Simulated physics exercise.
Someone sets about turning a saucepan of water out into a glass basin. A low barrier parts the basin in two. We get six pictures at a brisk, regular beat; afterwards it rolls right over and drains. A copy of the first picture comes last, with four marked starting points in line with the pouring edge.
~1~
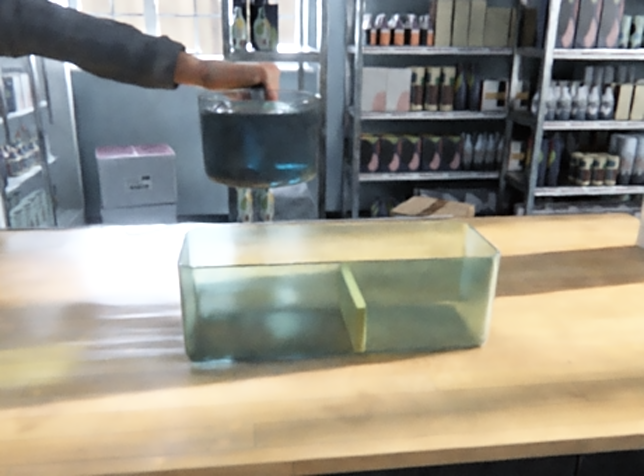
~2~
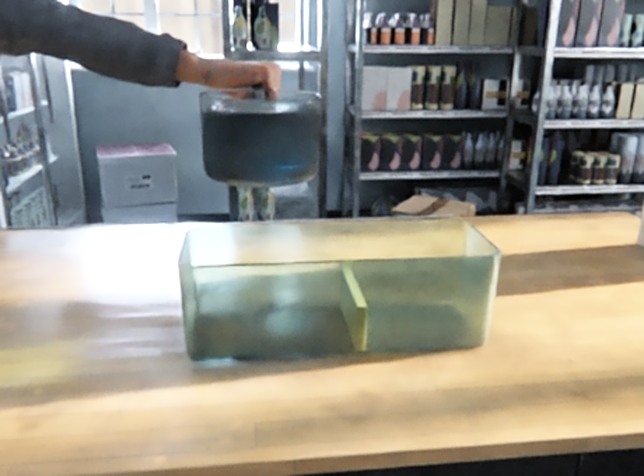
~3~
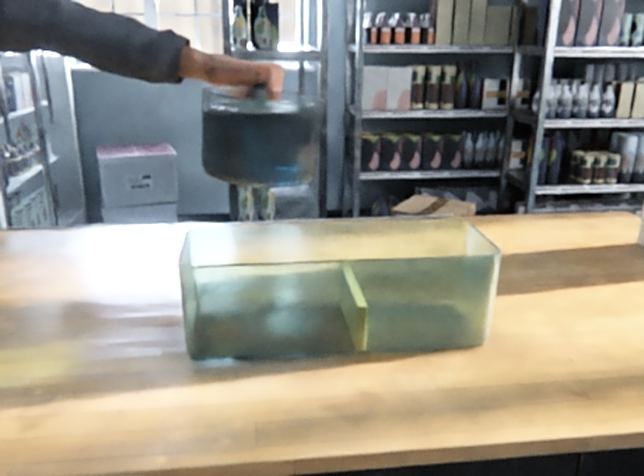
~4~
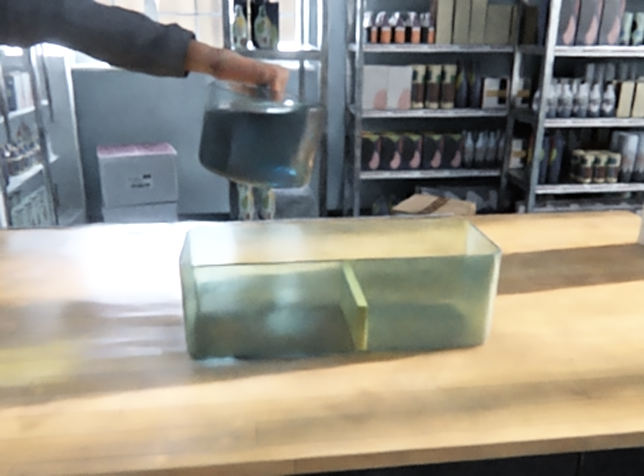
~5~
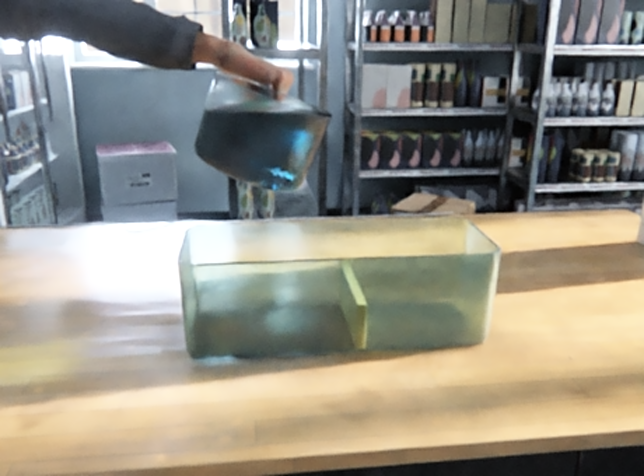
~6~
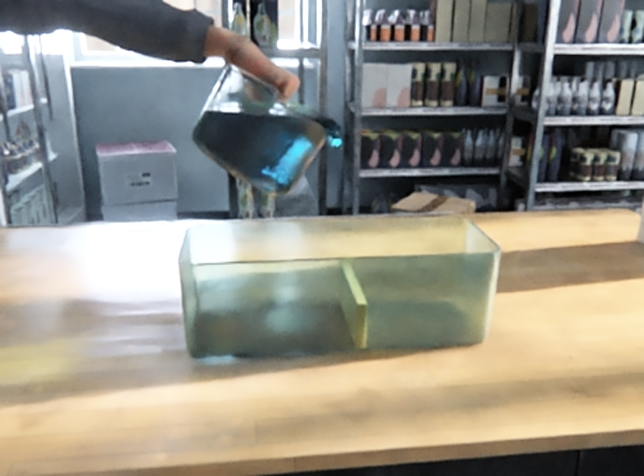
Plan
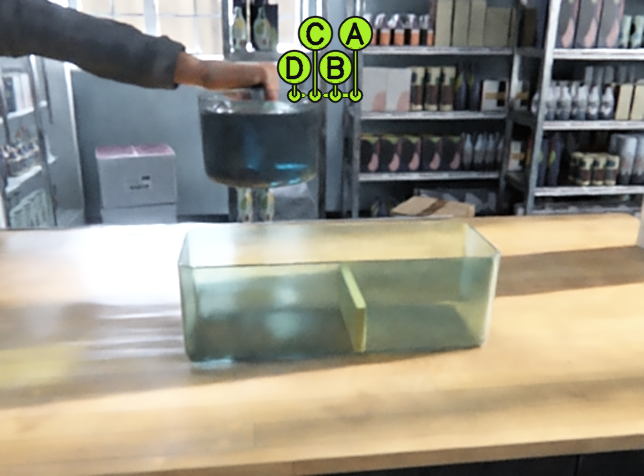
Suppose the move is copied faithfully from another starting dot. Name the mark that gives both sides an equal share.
Spot D does it best.
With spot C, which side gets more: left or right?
The right one.
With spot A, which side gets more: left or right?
The right one.
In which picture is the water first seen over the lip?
Picture 5.
On the marked copy, A at (355, 95); B at (335, 95); C at (315, 95); D at (294, 95).
With A, about 3 % ends left of the wall and 96 % right of it.
With B, about 17 % ends left of the wall and 83 % right of it.
With C, about 29 % ends left of the wall and 70 % right of it.
With D, about 51 % ends left of the wall and 48 % right of it.
